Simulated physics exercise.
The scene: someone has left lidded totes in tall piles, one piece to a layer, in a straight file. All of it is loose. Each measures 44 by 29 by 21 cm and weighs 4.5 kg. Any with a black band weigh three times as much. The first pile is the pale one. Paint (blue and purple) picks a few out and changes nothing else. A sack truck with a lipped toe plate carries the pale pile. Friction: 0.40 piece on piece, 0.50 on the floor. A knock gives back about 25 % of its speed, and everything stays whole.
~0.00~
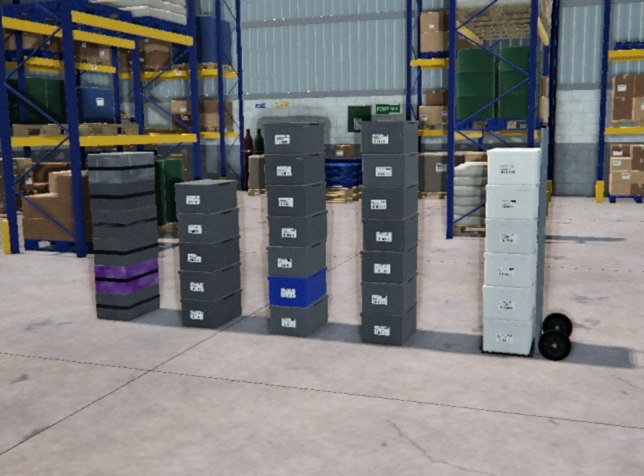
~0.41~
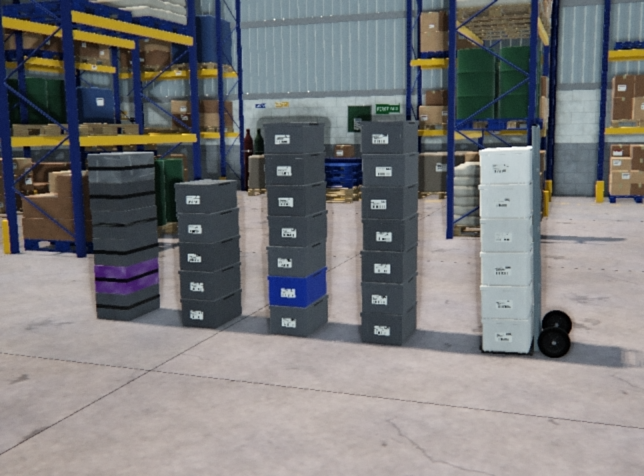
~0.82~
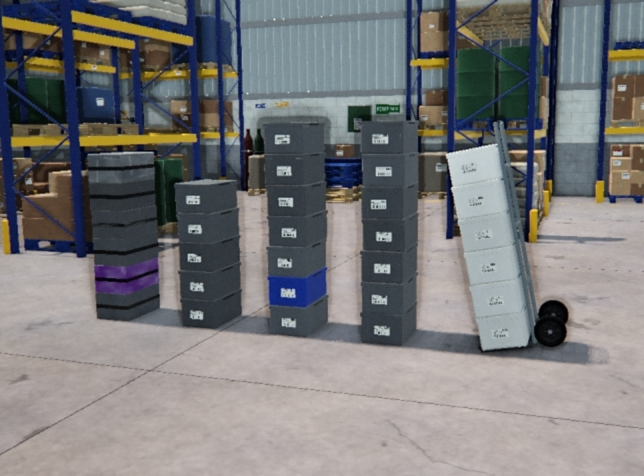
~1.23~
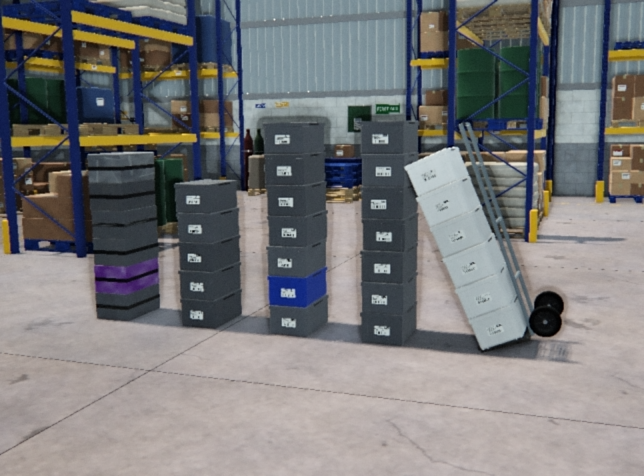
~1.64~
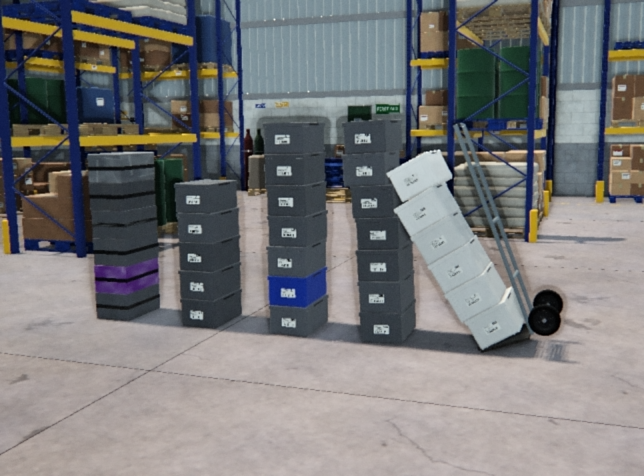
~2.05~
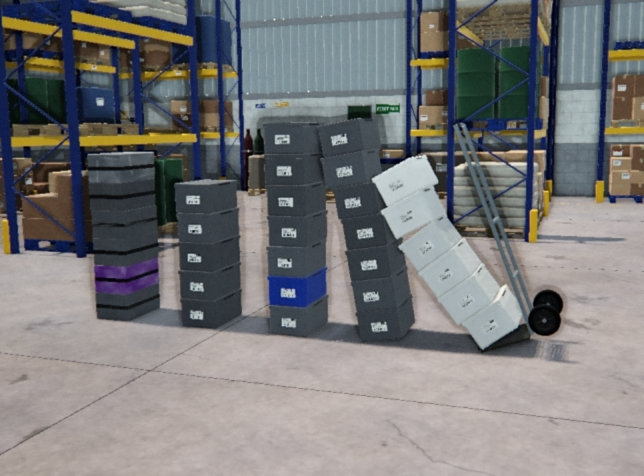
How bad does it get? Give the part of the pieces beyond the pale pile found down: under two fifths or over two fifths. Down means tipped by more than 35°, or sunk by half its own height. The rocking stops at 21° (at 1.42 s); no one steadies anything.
The part is more than two fifths.
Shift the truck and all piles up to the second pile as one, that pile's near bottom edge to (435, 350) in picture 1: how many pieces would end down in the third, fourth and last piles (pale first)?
In that case third 6, fourth 5, last 6.
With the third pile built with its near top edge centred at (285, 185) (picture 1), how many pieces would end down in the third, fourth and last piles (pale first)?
In that case third 5, fourth 5, last 6.
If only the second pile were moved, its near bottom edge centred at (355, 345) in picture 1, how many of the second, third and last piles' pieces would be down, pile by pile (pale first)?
In that case second 6, third 7, last 5.
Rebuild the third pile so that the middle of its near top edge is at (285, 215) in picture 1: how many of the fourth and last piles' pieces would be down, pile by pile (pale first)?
In that case fourth 5, last 6.
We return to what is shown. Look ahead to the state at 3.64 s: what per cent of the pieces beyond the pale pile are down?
At that moment 70 per cent.
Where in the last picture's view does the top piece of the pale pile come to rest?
At about (329, 241).
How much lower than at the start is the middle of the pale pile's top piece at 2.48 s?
About 20 cm.
By 2.48 s, 6 of the pale pile down; none of the 25 other totes down, 13 disturbed; blue tote tilted 3°.
By 3.02 s, 6 of the pale pile down; 7 of the 25 other totes down; blue tote tilted 31°.
By 3.64 s, 6 of the pale pile down; 17 of the 25 other totes down; blue tote tilted 44°, 14 cm lower; purple tote tilted 12°.
By 4.38 s, 6 of the pale pile down; 24 of the 25 other totes down; purple tote on its side; blue tote tilted 43°, 14 cm lower.
When it is over (5.4 s), 6 of the pale pile down; 24 of the 25 other totes down; purple tote on its side; blue tote tilted 43°, 14 cm lower. That is 96 per cent. In pixels of the last frame, middles, purple tote near (76, 289), blue tote near (247, 301).
